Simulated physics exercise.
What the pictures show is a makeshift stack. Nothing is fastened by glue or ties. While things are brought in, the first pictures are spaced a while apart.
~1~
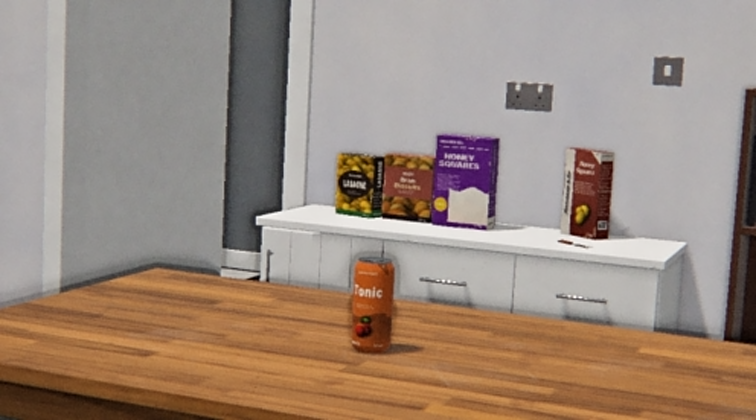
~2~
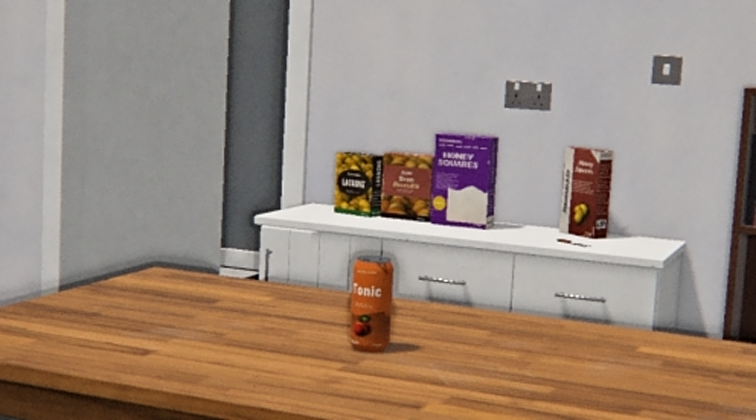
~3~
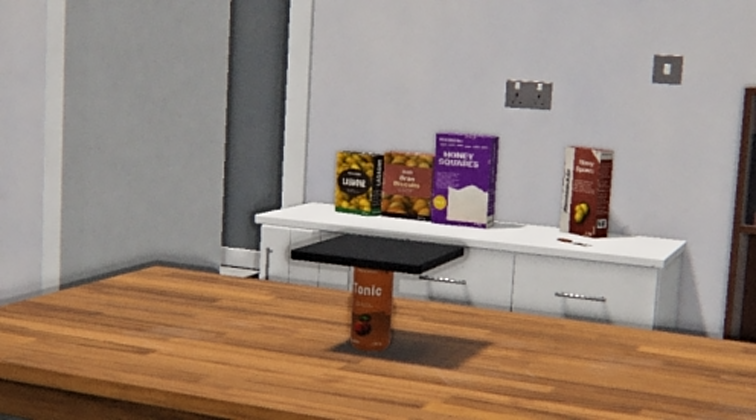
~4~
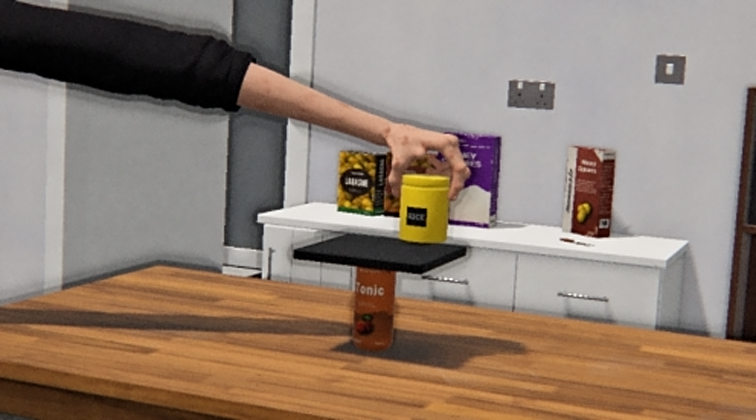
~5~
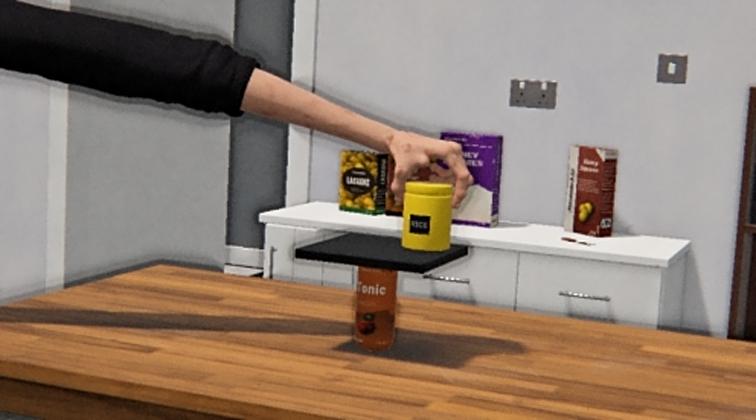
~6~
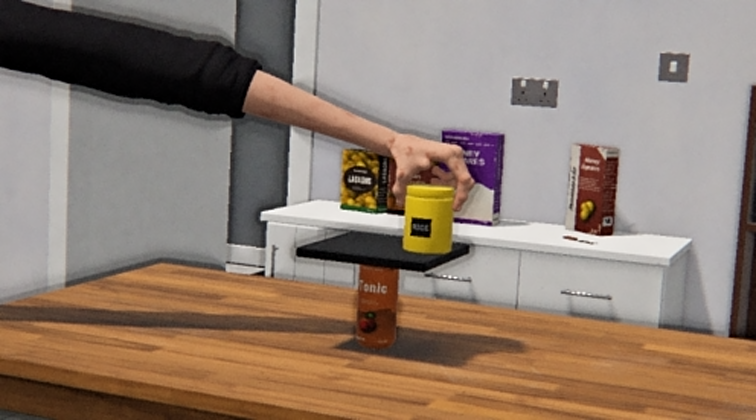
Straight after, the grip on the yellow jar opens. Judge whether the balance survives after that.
The balance is lost.
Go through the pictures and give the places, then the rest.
In the first picture, the last thing is not in view yet; orange can (373, 305).
In the second picture, the last thing is not in view yet; orange can (372, 304).
In the third picture, the last thing is not in view yet; orange can (372, 303).
In the fourth picture, still above its spot; yellow jar (425, 208); orange can (374, 303).
In the fifth picture, still above its spot; yellow jar (428, 215); orange can (376, 302).
In the sixth picture, set down, still held; yellow jar (429, 219); orange can (378, 301).
Then, 0.40 s after the last picture, yellow jar now fallen; black lid tipped 66° from how it was.
Then, 0.50 s after the last picture, black lid now fallen.
Then, 0.80 s after the last picture, things are still on the move.
By the end, fallen, yellow jar and black lid; orange can in place. The stack comes apart.
